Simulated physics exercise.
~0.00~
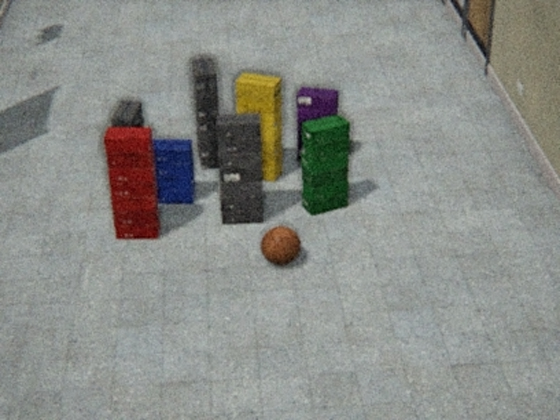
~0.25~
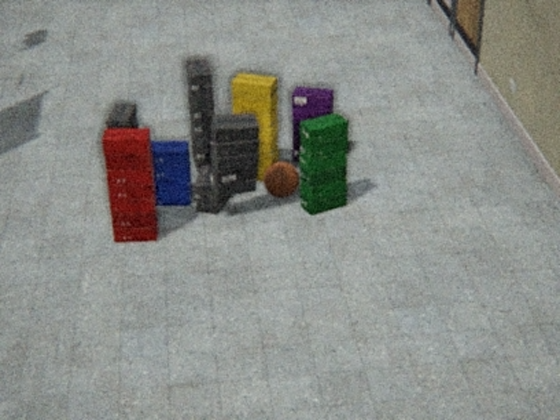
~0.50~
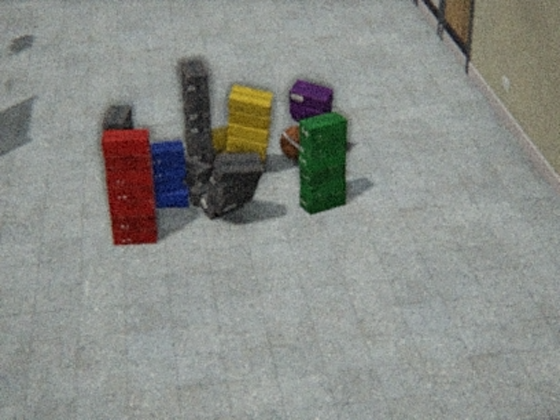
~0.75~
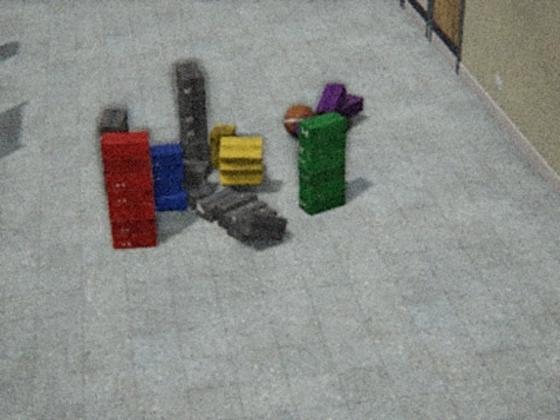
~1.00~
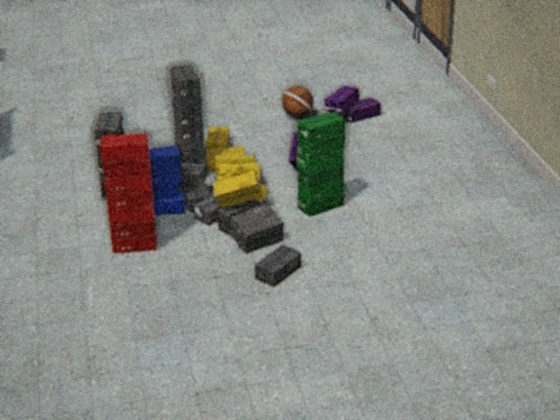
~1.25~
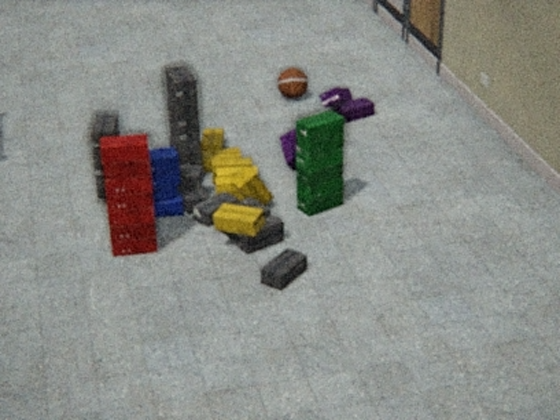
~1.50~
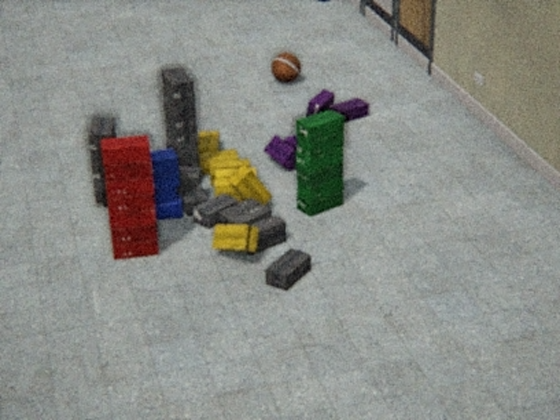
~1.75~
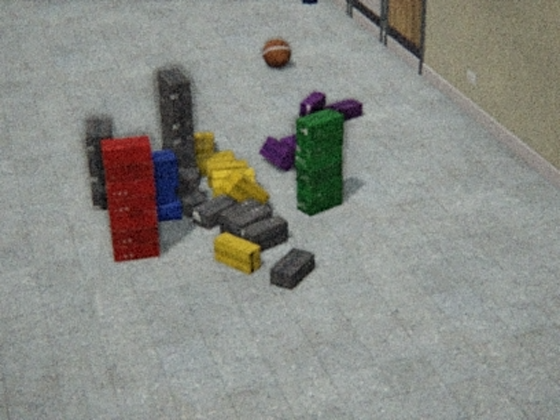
On a grey tiled floor, a brown ball rolled away from the viewer into a group of box towers, toppling a grey one, the yellow and the purple, then rolled on towards the back while the red, blue and green towers stayed standing.
